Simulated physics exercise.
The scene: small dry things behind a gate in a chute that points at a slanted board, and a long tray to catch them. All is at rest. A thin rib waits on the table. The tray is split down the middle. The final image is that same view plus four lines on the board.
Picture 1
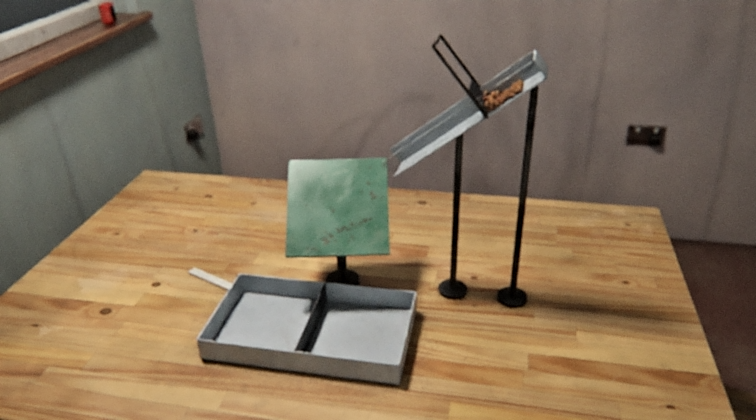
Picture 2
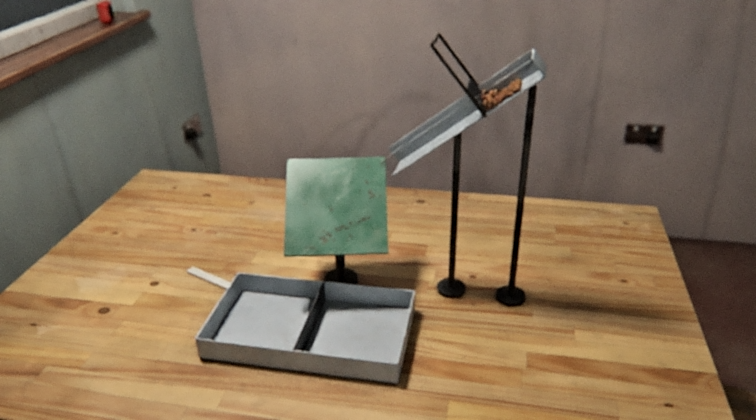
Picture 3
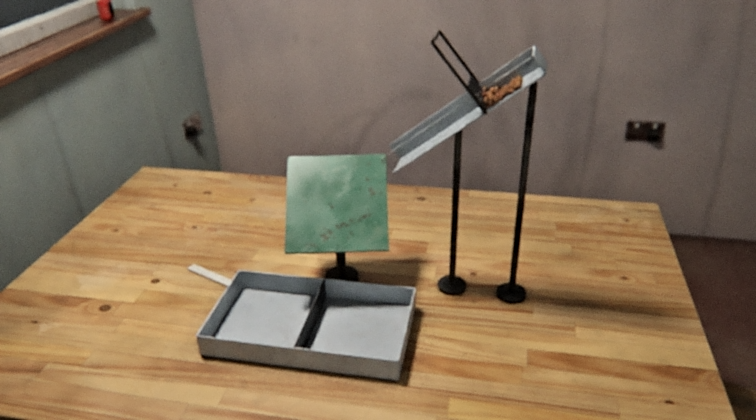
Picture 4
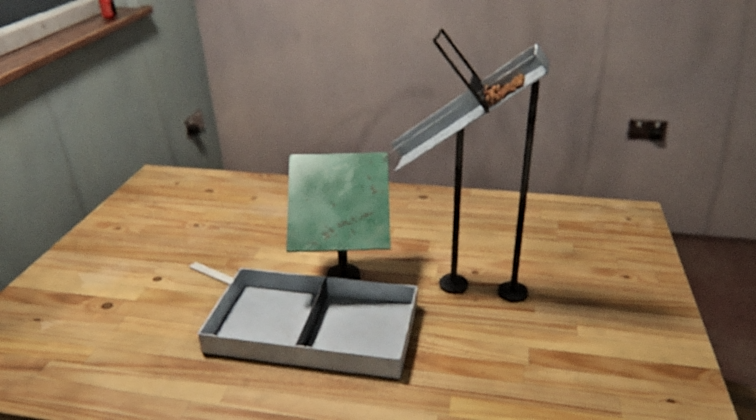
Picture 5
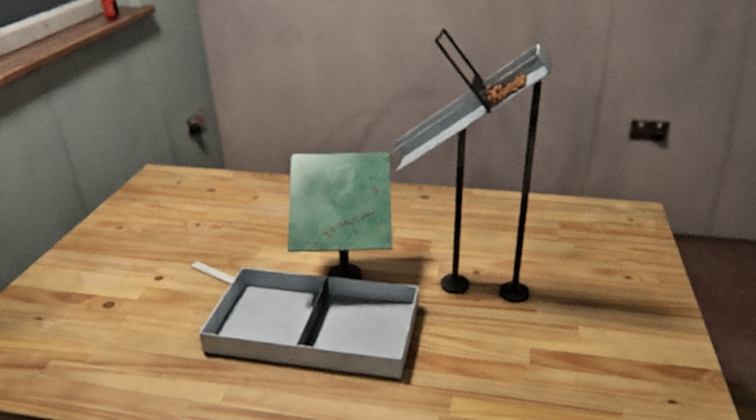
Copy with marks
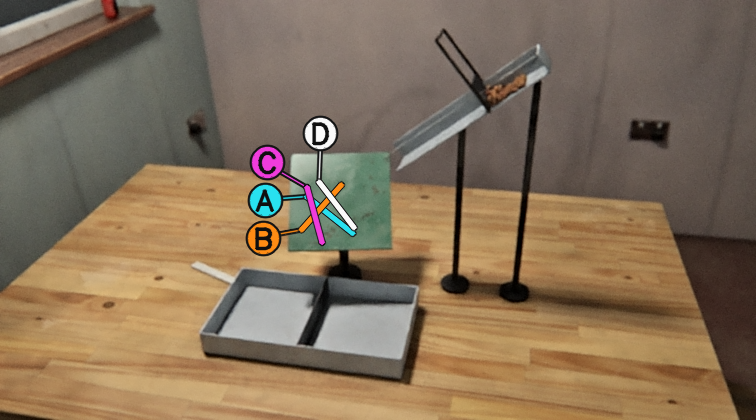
A pile of small orange-brown pieces sat still behind a black gate in a raised, sloping metal chute, with a slanted green board and a divided gray tray to its left on a wooden table.
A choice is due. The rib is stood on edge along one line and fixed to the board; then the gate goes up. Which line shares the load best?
I would pick line B.
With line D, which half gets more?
The right half.
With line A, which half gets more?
The right half.
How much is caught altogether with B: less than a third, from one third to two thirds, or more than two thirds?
More than two thirds.
On the marked copy, line A from (306, 196) to (352, 233); line B from (341, 184) to (301, 229); line C from (307, 187) to (322, 242); line D from (319, 182) to (354, 227).
With A, of what is caught, a small share in the left half, all but a few in the right.
With B, of what is caught, close to two thirds in the left half, close to a third in the right.
With C, of what is caught, a small share in the left half, the bulk in the right.
With D, of what is caught, a small share in the left half, all but a few in the right.
